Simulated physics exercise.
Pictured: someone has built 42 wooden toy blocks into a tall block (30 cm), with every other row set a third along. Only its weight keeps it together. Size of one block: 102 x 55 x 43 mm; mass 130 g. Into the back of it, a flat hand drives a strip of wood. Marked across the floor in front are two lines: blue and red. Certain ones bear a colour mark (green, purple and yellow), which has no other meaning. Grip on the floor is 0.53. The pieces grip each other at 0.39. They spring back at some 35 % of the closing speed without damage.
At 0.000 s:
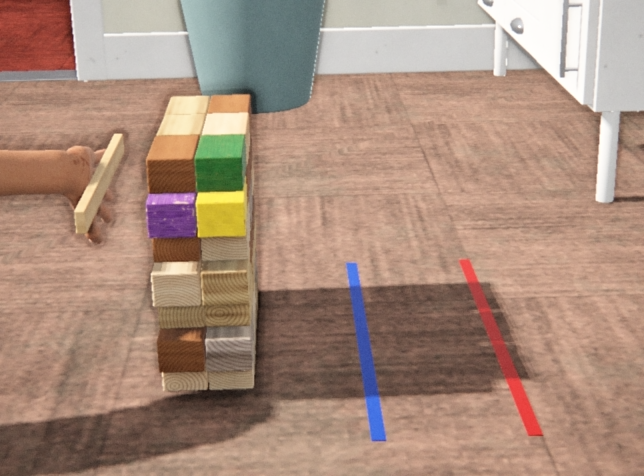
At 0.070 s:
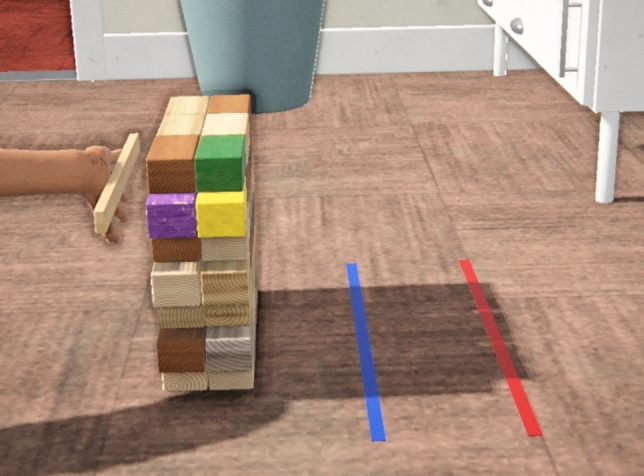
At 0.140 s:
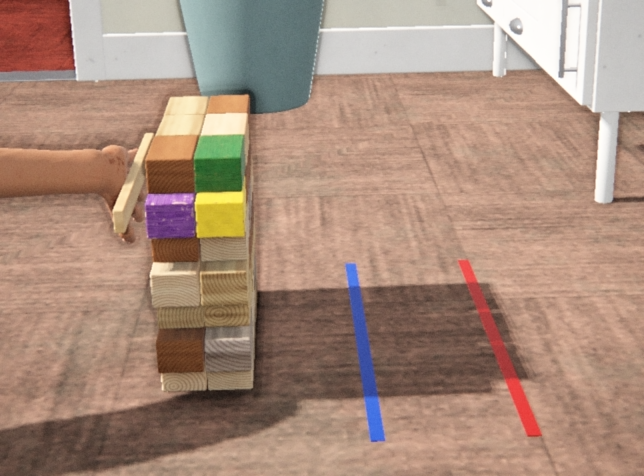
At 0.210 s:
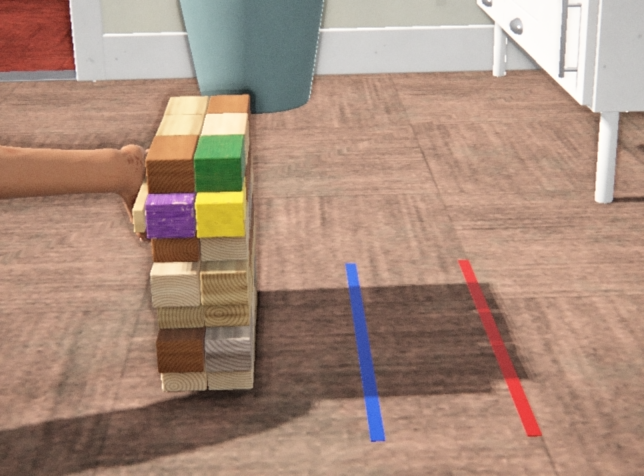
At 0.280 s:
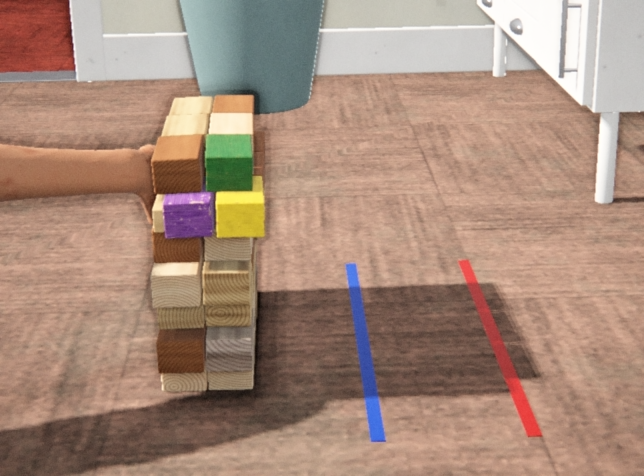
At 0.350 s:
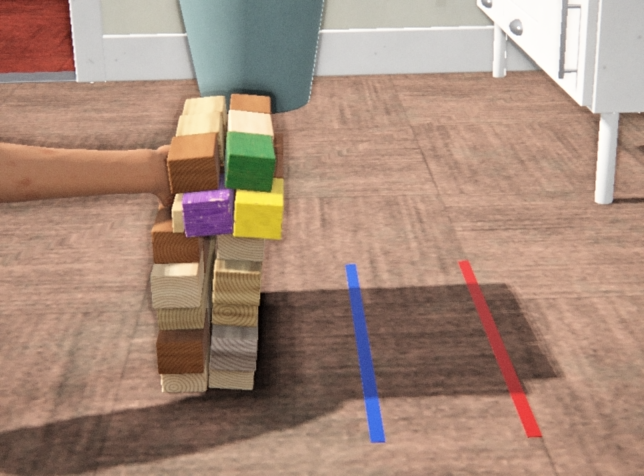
On a wood-look floor beside blue and red lines, a tall stack of wooden blocks stands still while a hand at left brings a wooden strip toward it. The strip presses into the stack's left side, and the purple and yellow blocks slide right, then the upper rows shift and lean slightly rightward.
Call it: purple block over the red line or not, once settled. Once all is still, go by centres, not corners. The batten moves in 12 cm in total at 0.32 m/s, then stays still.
Not over.
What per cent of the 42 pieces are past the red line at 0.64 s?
At that instant, 0 percent.
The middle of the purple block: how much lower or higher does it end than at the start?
It ends some 16 cm lower.
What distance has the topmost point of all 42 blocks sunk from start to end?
About 9 cm lower.
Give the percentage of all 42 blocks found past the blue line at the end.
Close to 35 percent.
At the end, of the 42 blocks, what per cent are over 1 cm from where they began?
Share: 60 in a hundred.
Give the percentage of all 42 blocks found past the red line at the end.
Something near 10 percent.
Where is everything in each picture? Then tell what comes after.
In the first picture (we follow the side turned to the camera), batten (81, 223) 7 cm from the stack; red line, near end, (517, 388); blue line, near end, (372, 392); purple block (171, 221); yellow block (221, 220); green block (219, 175); no piece has moved.
The second picture shows batten (100, 222) 48 mm from the stack; purple block (171, 221).
The third picture shows batten (118, 222) 26 mm from the stack; purple block (170, 221).
The fourth picture shows batten (139, 221) 3 mm from the stack; purple block (170, 222).
The fifth picture shows batten (158, 221) 19 mm in; purple block (188, 221) displaced 21 mm; yellow block (241, 221) displaced 22 mm; 16 stirred so far.
The sixth picture shows batten (178, 222) 42 mm in; red line, near end, (516, 389); blue line, near end, (371, 394); purple block (207, 218) tipped 4°; green block (251, 174) tipped 9°; yellow block (258, 221) tipped 6°; steepest lean 9°, the block at (251, 121); 26 stirred so far.
Around 0.48 s, none of the 42 blocks past the red line, 26 disturbed; purple block tipped 19°; green block tipped 20°.
Around 0.64 s, none of the 42 blocks past the red line, 26 disturbed; purple block on its side; yellow block tipped 50°, 9 cm lower.
Around 0.88 s, 4 of the 42 blocks past the red line; purple block upside down; green block upside down.
Finally (2.0 s), 4 of the 42 blocks past the red line; purple block upside down; yellow block upside down; green block on its side. Seen by the last camera, middles, purple block near (332, 333), yellow block near (546, 367).
